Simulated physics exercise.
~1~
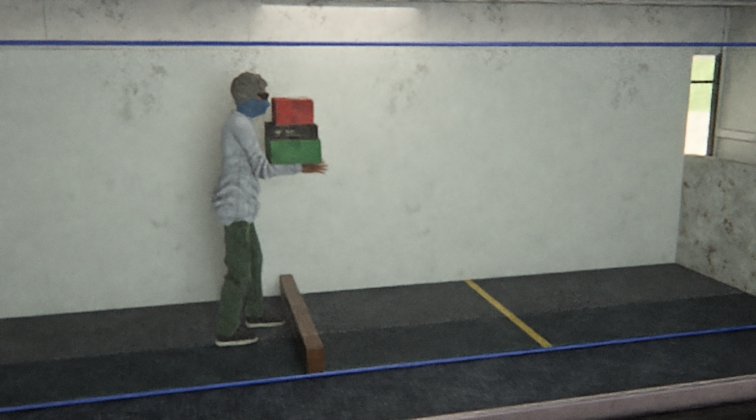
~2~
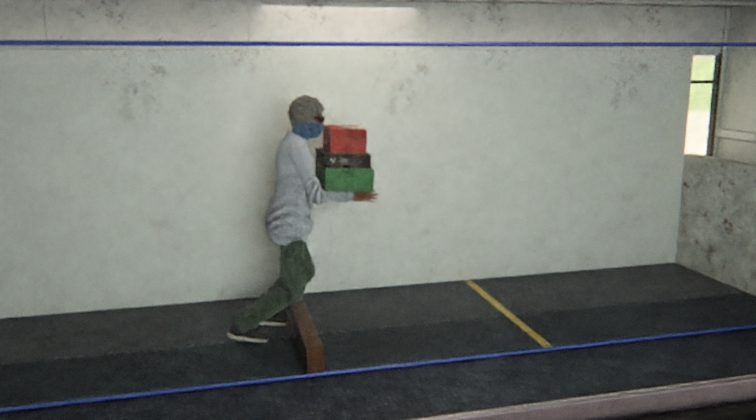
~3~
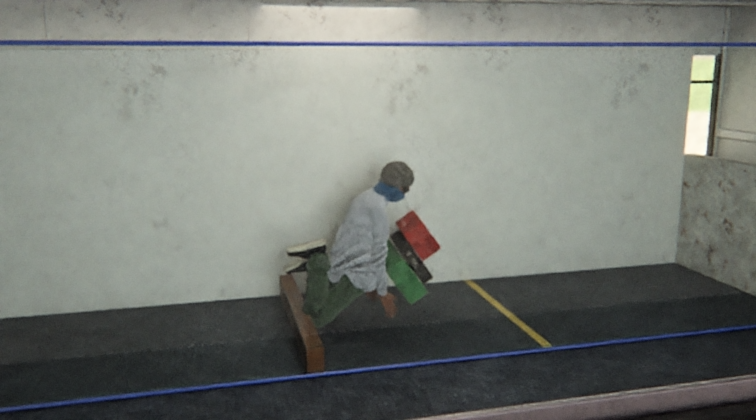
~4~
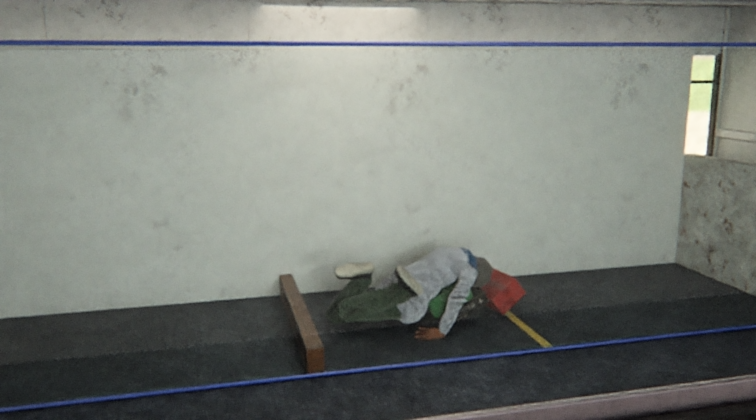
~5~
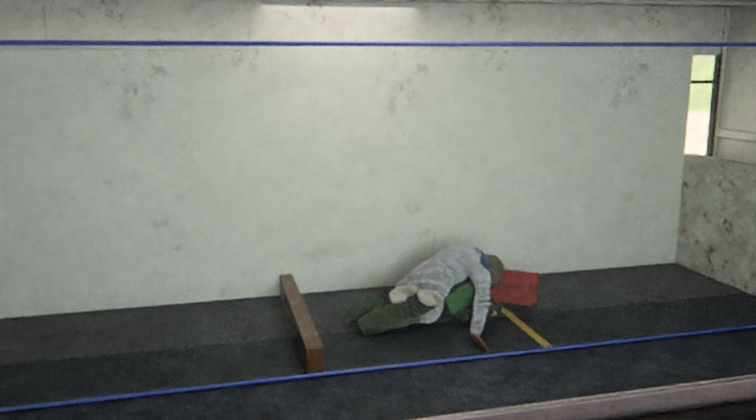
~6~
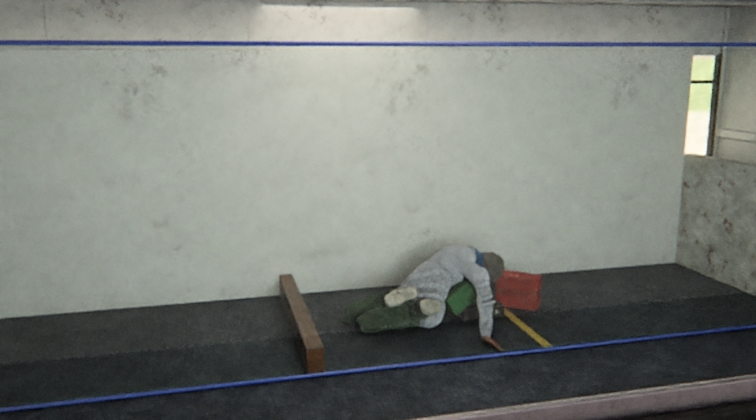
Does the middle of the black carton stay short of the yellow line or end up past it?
The black carton stays short of the yellow line, coming to rest beside the fallen person.
